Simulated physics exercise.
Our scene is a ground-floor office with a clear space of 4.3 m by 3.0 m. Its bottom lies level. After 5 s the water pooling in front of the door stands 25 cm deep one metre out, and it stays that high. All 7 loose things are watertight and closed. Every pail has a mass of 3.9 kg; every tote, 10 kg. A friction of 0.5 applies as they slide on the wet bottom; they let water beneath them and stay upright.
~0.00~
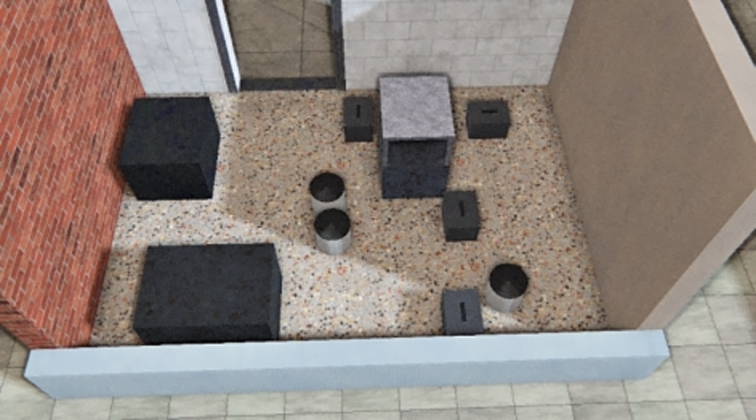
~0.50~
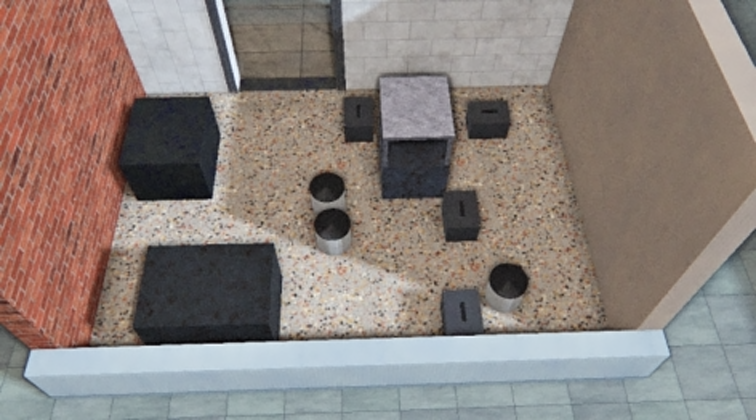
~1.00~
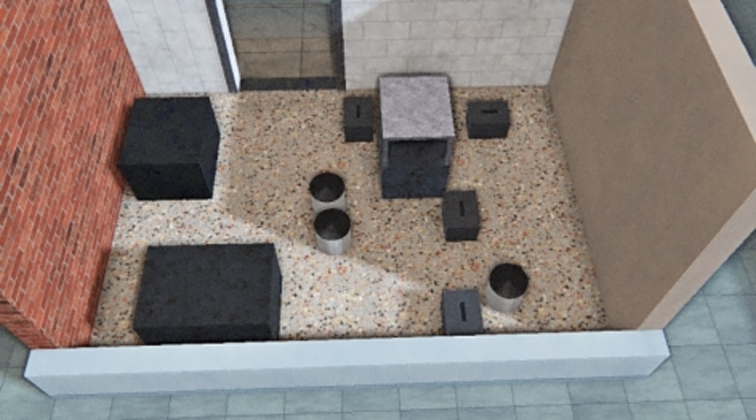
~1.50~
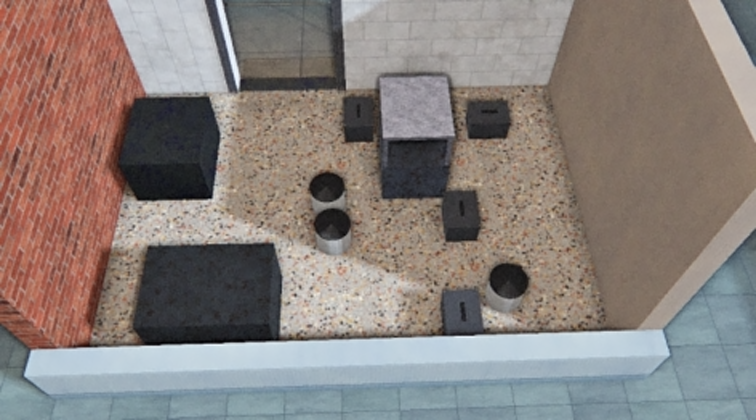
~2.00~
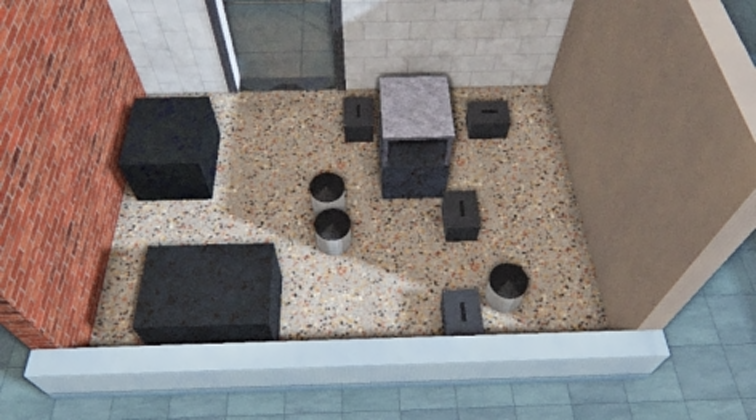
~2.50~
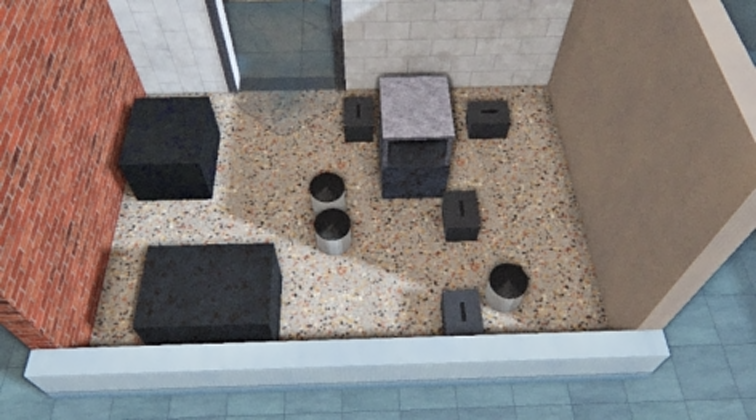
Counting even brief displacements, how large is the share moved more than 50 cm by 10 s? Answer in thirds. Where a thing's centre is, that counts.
One to two thirds.
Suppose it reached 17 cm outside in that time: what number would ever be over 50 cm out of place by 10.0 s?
Then the count would be 4.
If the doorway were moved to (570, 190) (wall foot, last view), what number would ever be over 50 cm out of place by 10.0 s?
5.
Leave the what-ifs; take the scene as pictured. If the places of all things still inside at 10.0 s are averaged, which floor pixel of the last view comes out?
About (474, 152).
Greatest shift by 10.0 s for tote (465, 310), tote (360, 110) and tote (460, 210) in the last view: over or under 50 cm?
One by one: Above; below; below.
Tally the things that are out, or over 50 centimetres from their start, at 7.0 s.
I make it 3.
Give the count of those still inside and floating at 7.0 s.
1 at that moment.
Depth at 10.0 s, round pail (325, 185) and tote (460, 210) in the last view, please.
Roughly 13 and 4 cm.
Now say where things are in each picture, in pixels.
In the first picture, a pail at (332, 223), on the bottom; a pail at (509, 280), on the bottom; 0.0 m2 under water; 0 of 7 have shifted.
In the second picture, a pail at (332, 223) rests on the ground; a pail at (509, 280), on the bottom; water covers 0.0 m2; 0 of 7 have shifted.
In the third picture, a pail at (332, 223) rests on the ground; a pail at (509, 280) rests on the ground; 0.0 m2 under water; 0 of 7 have shifted.
In the fourth picture, a pail at (332, 223), on the bottom; a pail at (509, 280), on the bottom; water covers 0.0 m2; 0 of 7 have shifted.
In the fifth picture, a pail at (332, 223), on the bottom; a pail at (509, 280) rests on the ground; water covers 0.0 m2; 0 of 7 have shifted.
In the sixth picture, a pail at (332, 223), on the bottom; a pail at (509, 280), on the bottom; water covers 0.4 m2; 0 of 7 have shifted.
After 3.5 s 0 of 7 are over 50 cm from their spots; 0 afloat.
After 4.5 s 0 of 7 are over 50 cm from their spots; 0 afloat.
After 7.0 s 3 of 7 are over 50 cm from their spots; 1 afloat.
After 10.0 s 4 of 7 are over 50 cm from their spots, and 4 have been at some point; 3 afloat.
